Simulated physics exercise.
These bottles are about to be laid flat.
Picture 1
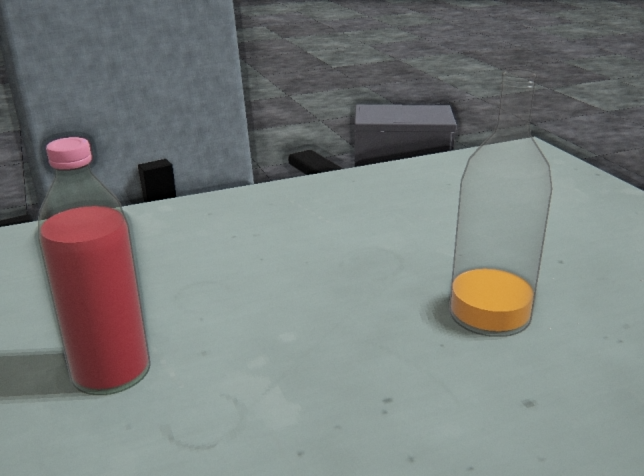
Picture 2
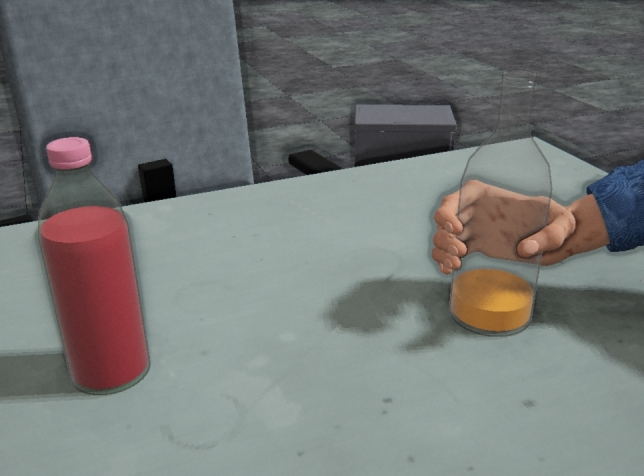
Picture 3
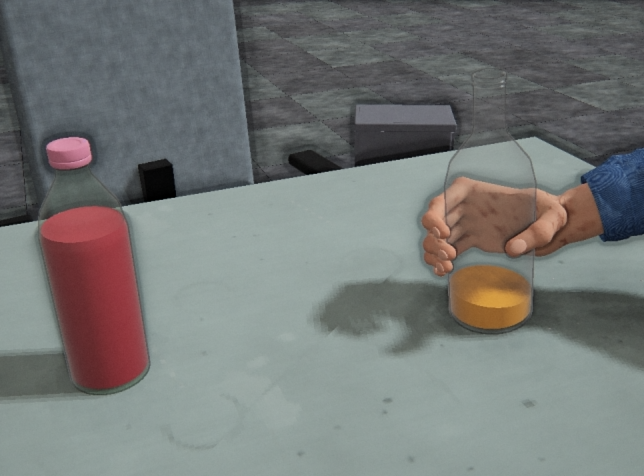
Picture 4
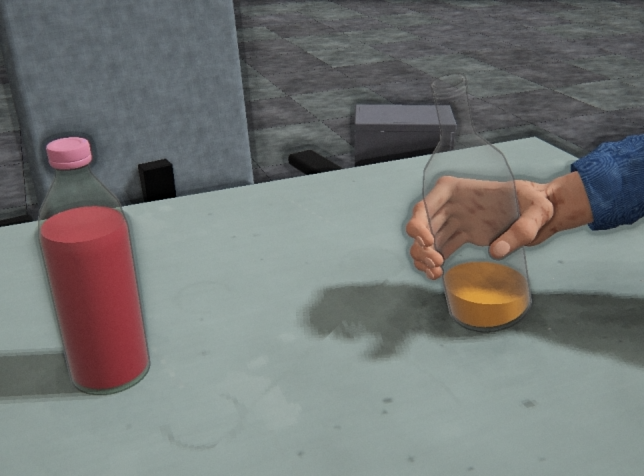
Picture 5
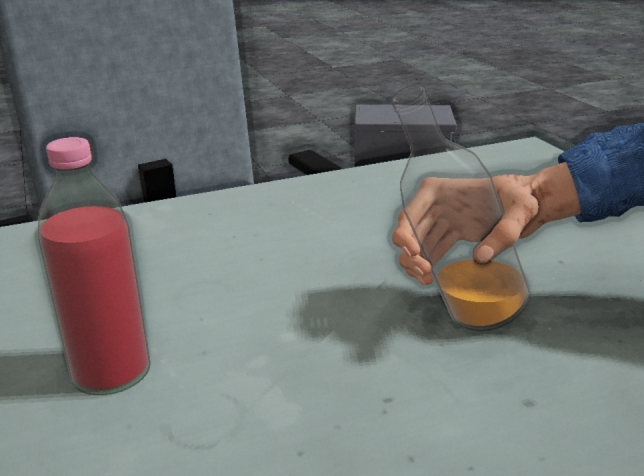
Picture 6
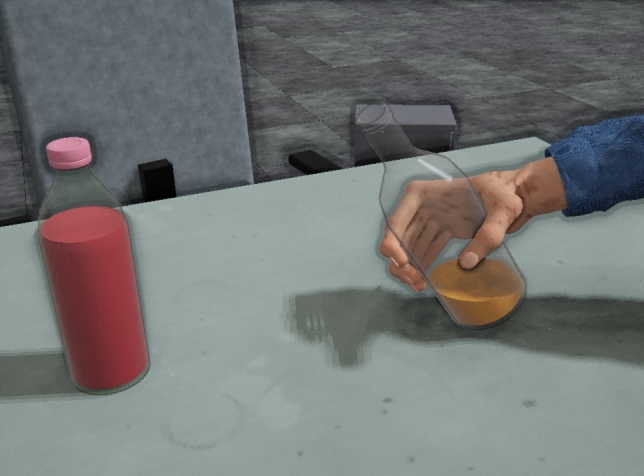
A hand in a blue sleeve reaches in from the right, grasps the open bottle holding a little orange liquid, and tilts it leftward, while a capped bottle of red liquid stands still at left on the pale table.
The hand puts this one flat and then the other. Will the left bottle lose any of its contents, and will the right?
Left bottle: The result will be no loss, right bottle: The result will be no loss.
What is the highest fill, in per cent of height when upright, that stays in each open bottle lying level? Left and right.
First 26 percent, second 24 percent.
A moment on, the right bottle is nearly down; right bottle, all still inside.
Further on, the right bottle lies flat; right bottle, all still inside.
When it is over, both lie flat; right bottle, all still inside; left bottle, all still inside.
